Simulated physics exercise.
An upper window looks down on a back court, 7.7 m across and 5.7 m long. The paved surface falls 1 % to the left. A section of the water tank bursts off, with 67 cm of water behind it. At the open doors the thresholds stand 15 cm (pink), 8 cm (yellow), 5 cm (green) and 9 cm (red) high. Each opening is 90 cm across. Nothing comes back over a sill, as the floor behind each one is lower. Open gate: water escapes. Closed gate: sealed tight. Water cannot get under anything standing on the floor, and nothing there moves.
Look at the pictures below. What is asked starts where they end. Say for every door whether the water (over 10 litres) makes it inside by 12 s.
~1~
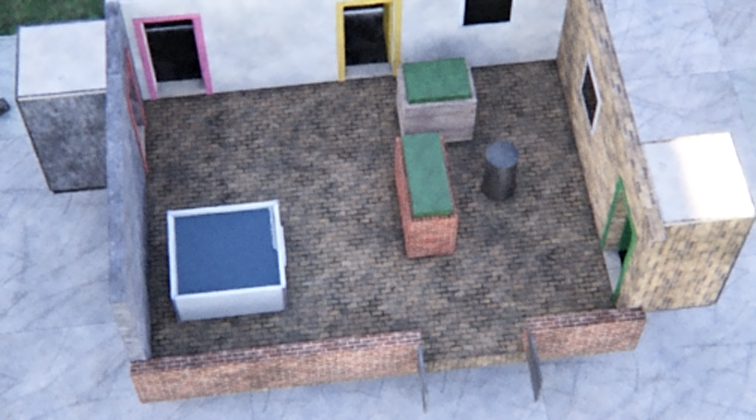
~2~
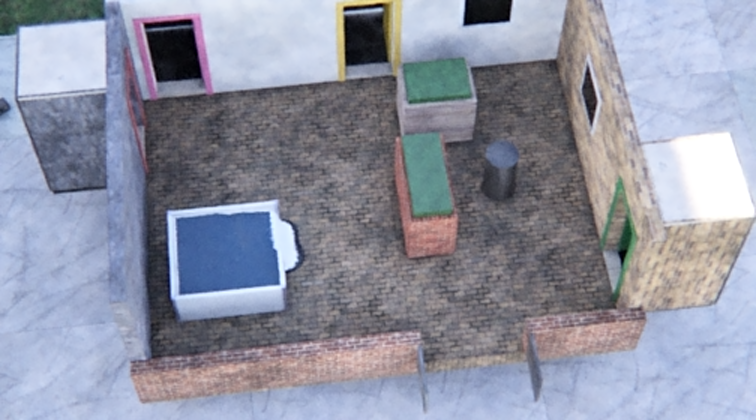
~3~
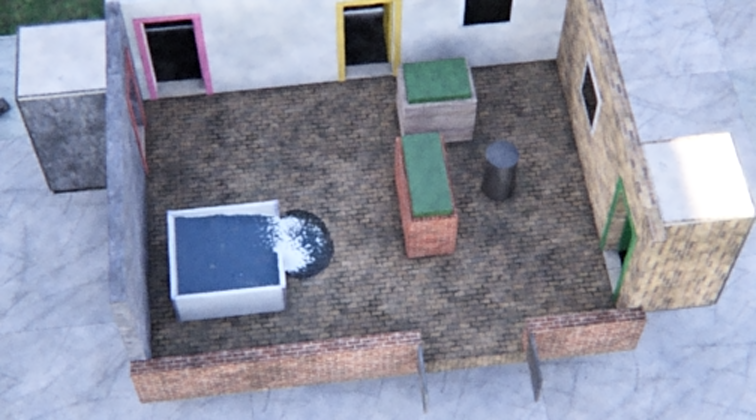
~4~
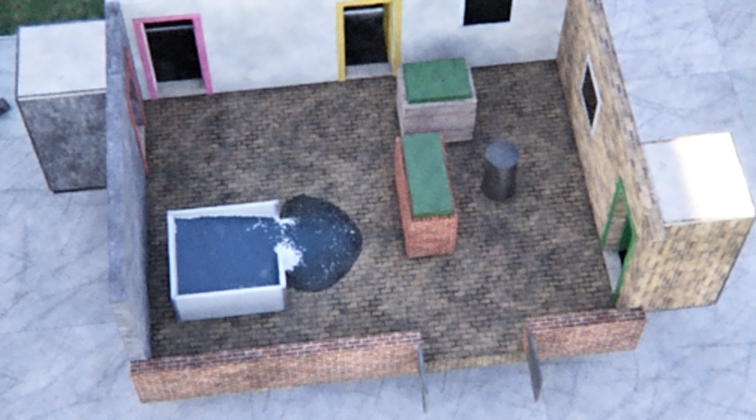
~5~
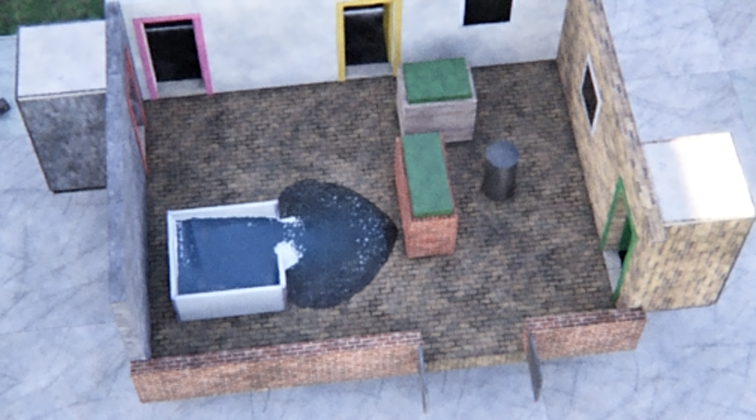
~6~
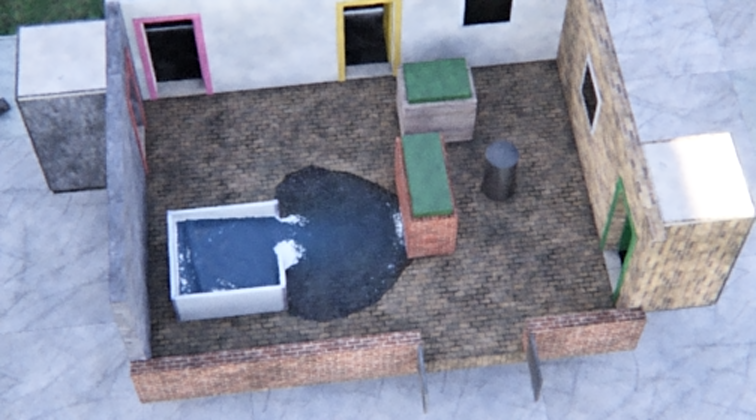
As I see it, the pink door remains shy of the limit, the yellow door overtops the limit, the green door remains shy of the limit, the red door remains shy of the limit.
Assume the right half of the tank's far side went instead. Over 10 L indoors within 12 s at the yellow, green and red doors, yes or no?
Yellow beyond, green short, red beyond.
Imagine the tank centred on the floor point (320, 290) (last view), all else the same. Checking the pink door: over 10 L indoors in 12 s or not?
So then, pink stays inside.
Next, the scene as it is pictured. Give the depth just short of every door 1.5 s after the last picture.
Measured in centimetres, the pink door gives 0, the yellow door 12, the green door 0 and the red door 0.
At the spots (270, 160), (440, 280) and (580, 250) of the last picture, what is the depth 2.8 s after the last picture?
0, 2 and 0 cm, respectively.
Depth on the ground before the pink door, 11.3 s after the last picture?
Looks like about 5.5 cm at that spot.
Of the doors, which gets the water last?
I'd say the red one.
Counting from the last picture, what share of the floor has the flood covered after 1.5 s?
Near 35 per cent is wet.
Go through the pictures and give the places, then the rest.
In the first picture, the water tank at (226, 252) is whole and still, 67 cm deep.
In the second picture, the front is at (293, 267), 0.5 m from the gap at (278, 239); 0.2 m2 of floor is under water; 67 cm left at the back of the water tank.
In the third picture, water pours out at (278, 241) and has run 0.9 m, to (328, 254); typically 10 cm deep outside, 67 cm at the water tank's back.
In the fourth picture, water pours out at (278, 241) and has run 1.3 m, to (355, 248); typically 6 cm deep outside, 67 cm at the water tank's back.
In the fifth picture, the front is at (392, 229), 2.0 m from the gap at (278, 241); 3.1 m2 of floor is under water; 60 cm left at the back of the water tank.
In the sixth picture, water pours out at (278, 241) and has run 2.2 m, to (398, 201); typically 4 cm deep outside, 56 cm at the water tank's back.
Then, 0.7 s after the last picture water covers 20 % of the floor and is deepest (32 cm) near (287, 240); pink door not reached, yellow door not reached, green door not reached, red door not reached.
Then, 1.5 s after the last picture water covers 35 % of the floor and is deepest (26 cm) near (390, 220); pink door not reached, yellow door 12 cm at the sill, 6 L in, green door not reached, red door not reached.
Then, 2.8 s after the last picture water covers 40 % of the floor and is deepest (18 cm) near (350, 81); pink door not reached, yellow door 17 cm at the sill, 94 L in, green door not reached, red door not reached.
Then, 6.3 s after the last picture water covers 75 % of the floor and is deepest (10 cm) near (154, 101); pink door 3 cm at the sill, 0 L in, yellow door 8 cm at the sill, 148 L in, green door 2 cm at the sill, 0 L in, red door 7 cm at the sill, 0 L in.
Then, 11.3 s after the last picture water covers 90 % of the floor and is deepest (8 cm) near (152, 330); pink door 6 cm at the sill, 0 L in, yellow door 3 cm at the sill, 149 L in, green door 1 cm at the sill, 0 L in, red door 6 cm at the sill, 0 L in.
